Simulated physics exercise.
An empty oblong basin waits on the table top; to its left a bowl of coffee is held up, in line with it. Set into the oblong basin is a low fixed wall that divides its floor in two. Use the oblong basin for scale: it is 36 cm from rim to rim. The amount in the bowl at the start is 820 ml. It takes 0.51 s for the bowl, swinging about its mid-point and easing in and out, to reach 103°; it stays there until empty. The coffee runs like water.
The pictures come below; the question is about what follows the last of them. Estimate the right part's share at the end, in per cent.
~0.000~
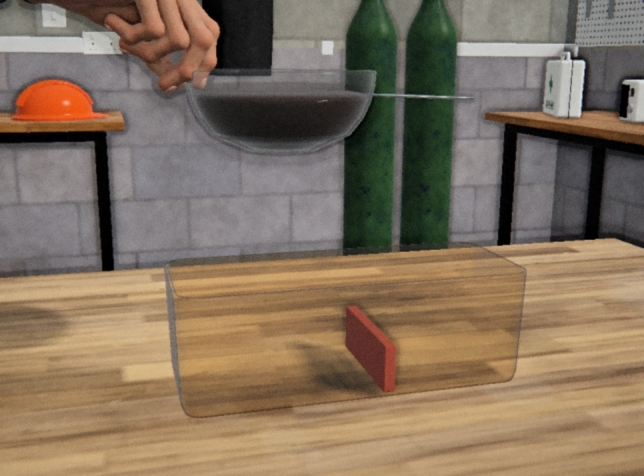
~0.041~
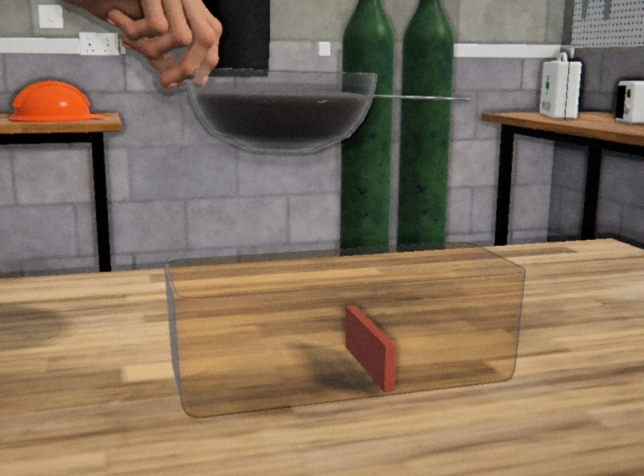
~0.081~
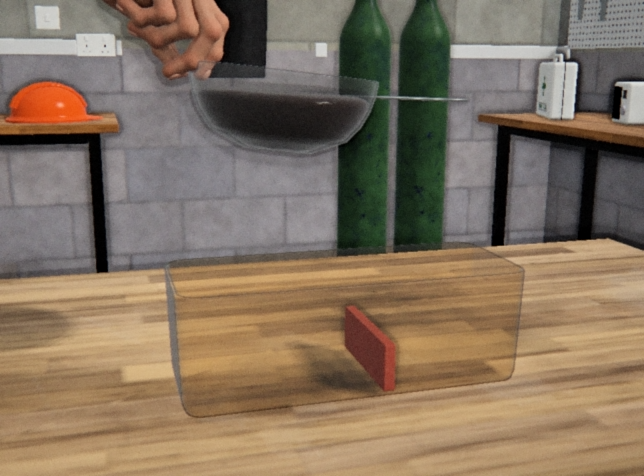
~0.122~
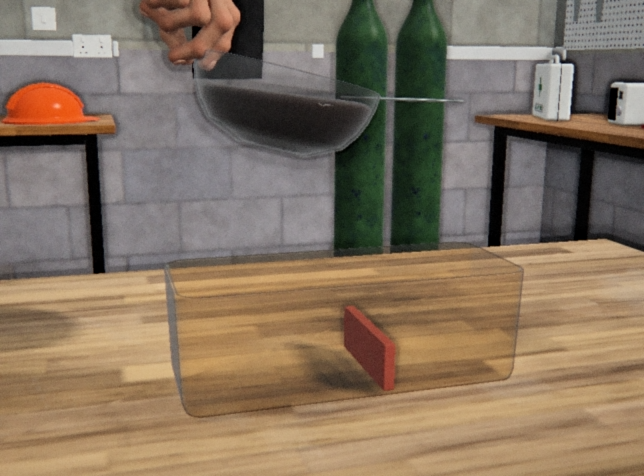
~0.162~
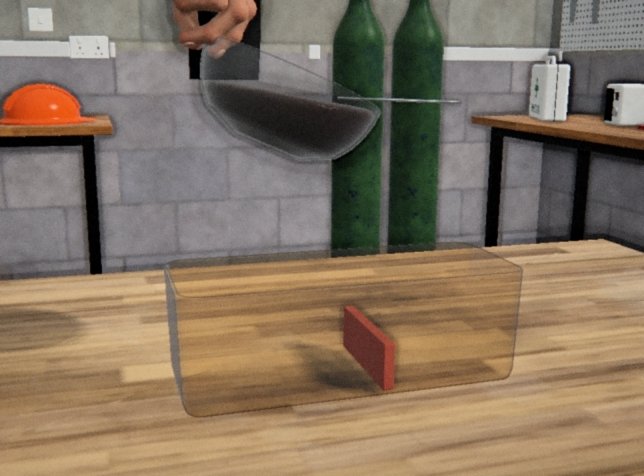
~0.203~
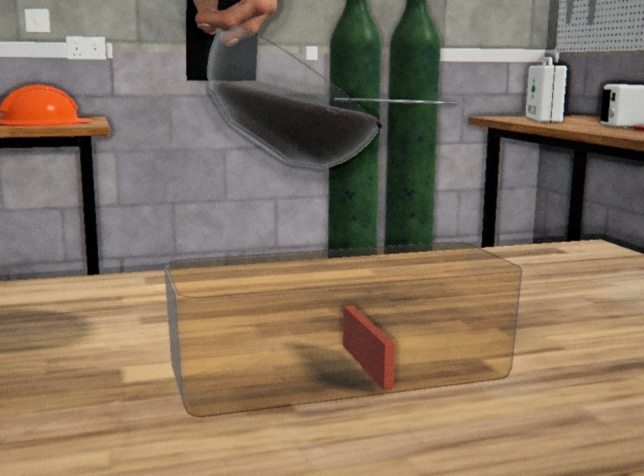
Roughly 61 per cent is in the right part.
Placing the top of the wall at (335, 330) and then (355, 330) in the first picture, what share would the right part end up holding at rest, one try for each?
I'd say 75 percent on the first go, 65 percent on the next.
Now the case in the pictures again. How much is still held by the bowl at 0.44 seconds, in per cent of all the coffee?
Close to 7 percent of the liquid remains at that time.
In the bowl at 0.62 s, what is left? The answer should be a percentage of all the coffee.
Roughly 0 per cent.
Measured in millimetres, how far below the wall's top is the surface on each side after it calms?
Left side: Around 40 mm. Right side: Around 22 mm.
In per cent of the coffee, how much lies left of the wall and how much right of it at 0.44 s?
Left about 0, right about 40.
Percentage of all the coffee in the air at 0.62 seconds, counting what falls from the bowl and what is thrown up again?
I'd say some 22 per cent is in the air.
Then, 0.44 s in, the tilt is 99° and 7 per cent is still to pour, 0 is left of the wall and 40 right of it.
Then, 0.62 s in, the tilt is 103° and 0 per cent is still to pour, 16 is left of the wall and 60 right of it.
Then, 0.81 s in, the tilt is 103° and 0 per cent is still to pour, 21 is left of the wall and 54 right of it.
Then, 1.01 s in, the tilt is 103° and 0 per cent is still to pour, 26 is left of the wall and 65 right of it.
Finally, 30 per cent lies left of the wall, 61 right of it and 9 outside.
